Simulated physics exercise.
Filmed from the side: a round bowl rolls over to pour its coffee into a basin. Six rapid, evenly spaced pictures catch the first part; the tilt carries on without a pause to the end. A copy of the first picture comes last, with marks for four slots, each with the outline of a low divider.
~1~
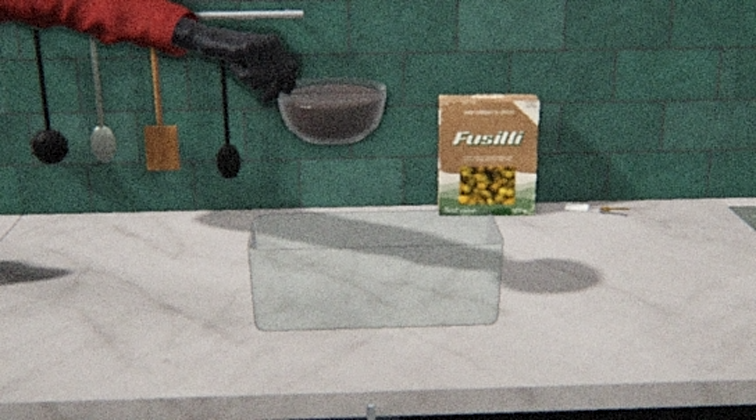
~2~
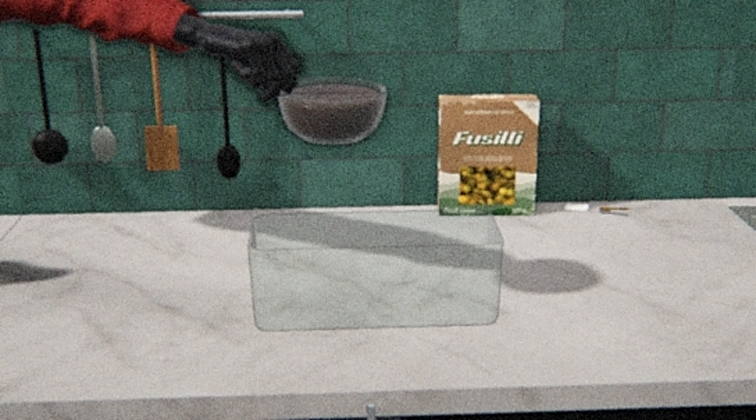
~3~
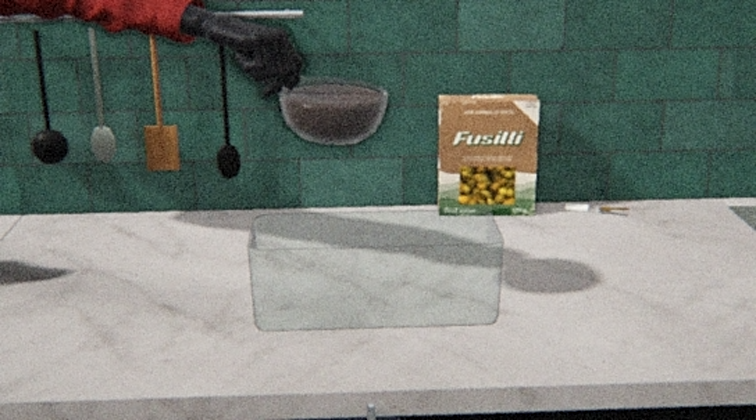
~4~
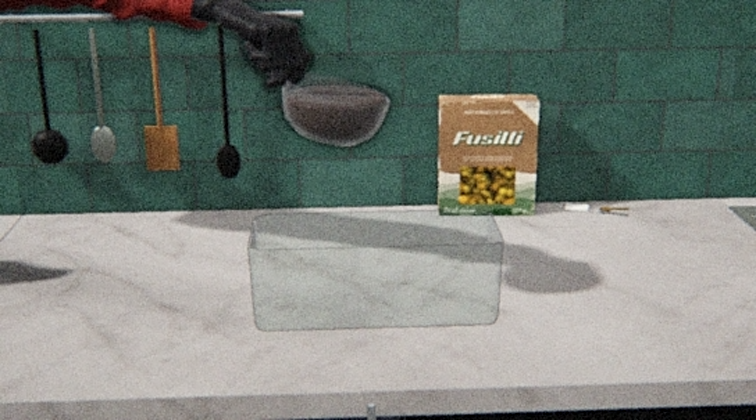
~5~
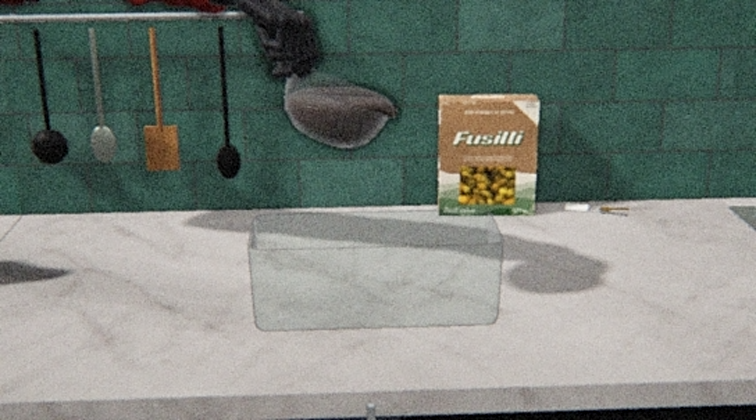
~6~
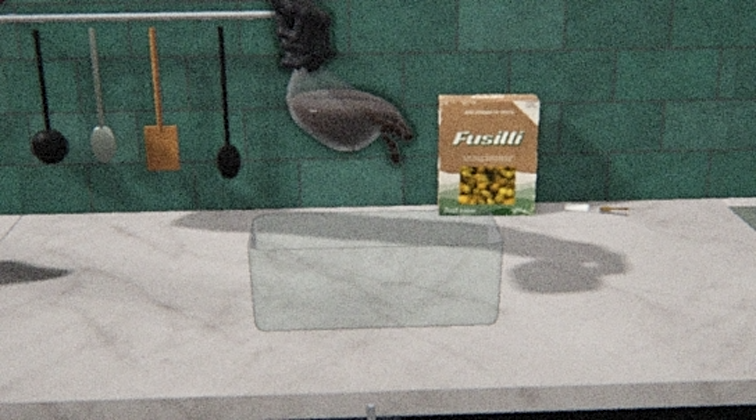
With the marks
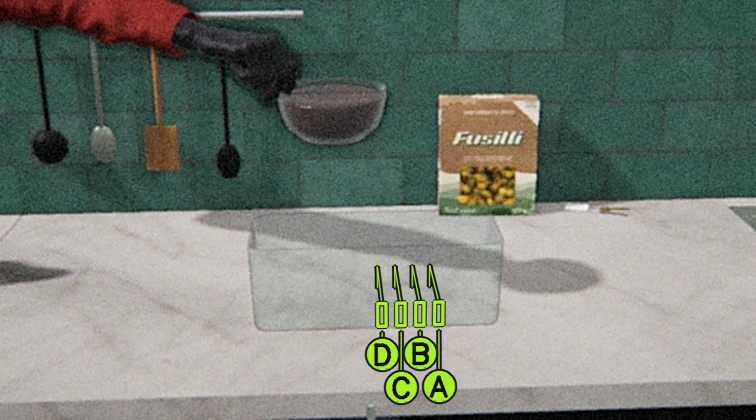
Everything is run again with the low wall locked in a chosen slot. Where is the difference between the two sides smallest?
A.
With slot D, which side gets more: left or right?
More ends on the right.
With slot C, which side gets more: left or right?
More ends on the right.
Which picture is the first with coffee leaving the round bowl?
In picture 5.
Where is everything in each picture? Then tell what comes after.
Upright, lip at (383, 86); basin from (255, 329) to (498, 322); nothing has left yet, in the first frame.
Upright, lip at (384, 88); nothing has left yet, in the second frame.
Tipped about 6°, lip at (386, 92); nothing has left yet, in the third frame.
Tipped about 14°, lip at (388, 99); nothing has left yet, in the fourth frame.
Tipped about 24°, lip at (389, 109); coffee is over the lip, down to (392, 114), in the fifth frame.
Tipped about 35°, lip at (388, 120); coffee is over the lip, down to (395, 159), in the sixth frame.
In lime, A at (438, 330); B at (420, 331); C at (401, 331); D at (382, 332).
For slot A, about 51 % ends left of the wall and 48 % right of it.
For slot B, about 32 % ends left of the wall and 67 % right of it.
For slot C, about 18 % ends left of the wall and 81 % right of it.
For slot D, about 10 % ends left of the wall and 89 % right of it.
